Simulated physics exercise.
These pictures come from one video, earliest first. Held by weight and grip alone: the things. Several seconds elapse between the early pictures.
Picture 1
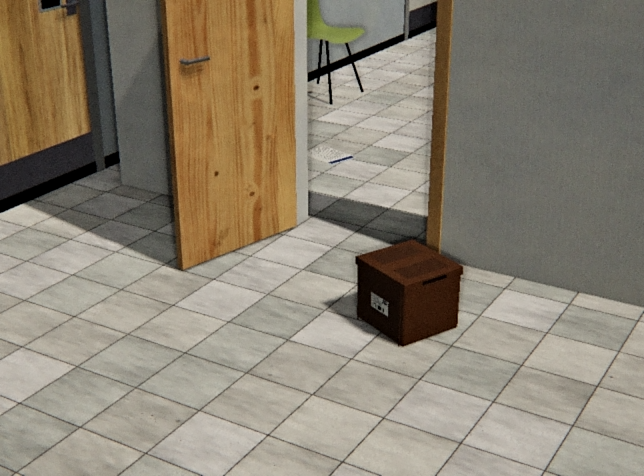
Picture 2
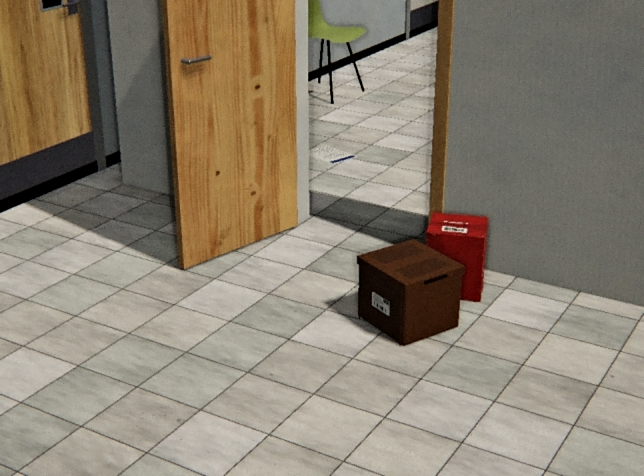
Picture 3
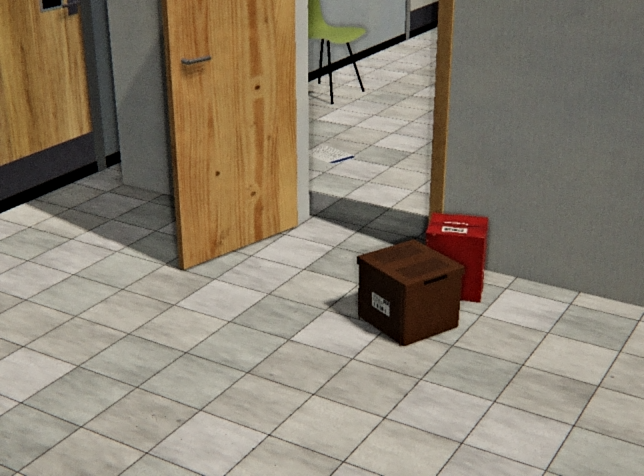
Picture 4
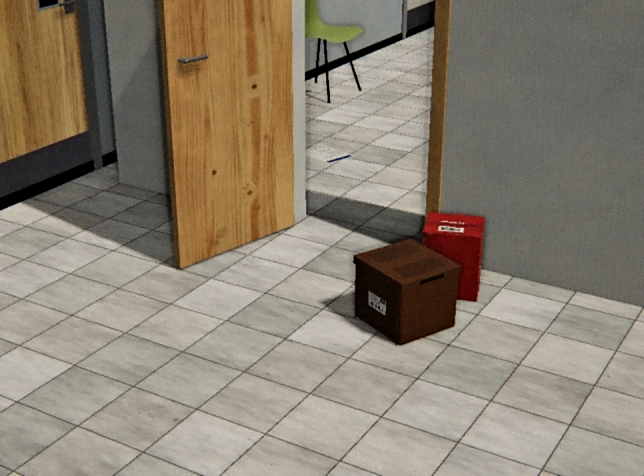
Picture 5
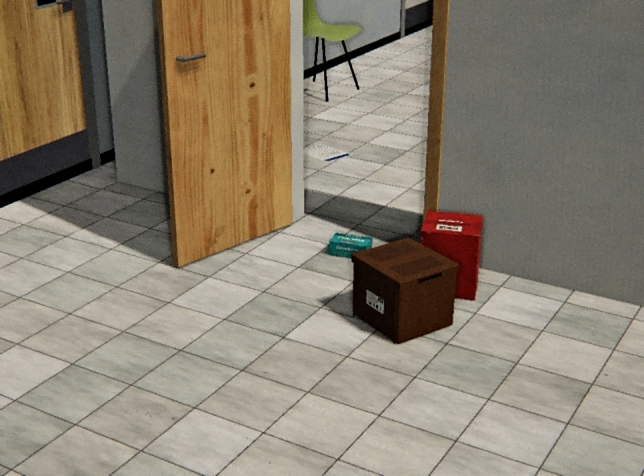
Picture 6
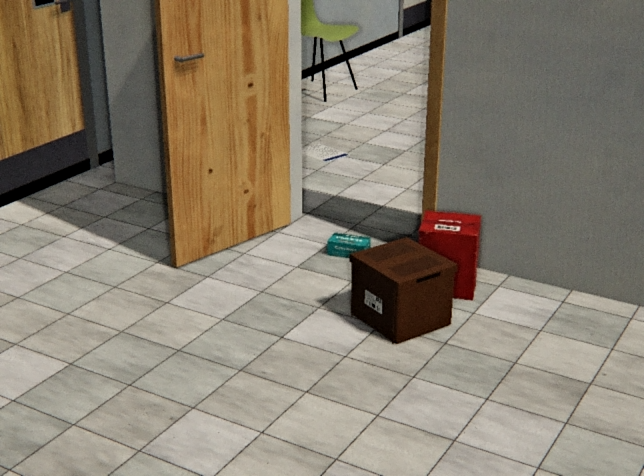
In a tiled hallway, a red box and then a turquoise box appear by a brown tote.
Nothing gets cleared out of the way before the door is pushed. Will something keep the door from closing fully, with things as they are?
No, it comes to rest in the frame.
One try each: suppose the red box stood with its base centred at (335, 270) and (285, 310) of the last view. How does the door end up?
First try: It stops short; second try: It closes.
Then, 1.20 s later than the last frame, door at 56°.
Then, 1.80 s later than the last frame, door at 19°; turquoise box moved a little near (367, 244).
When it is over, door at 0°; moved from the start, turquoise box; the other 2 as before. End places, in pixels of the last picture, turquoise box near (389, 231).
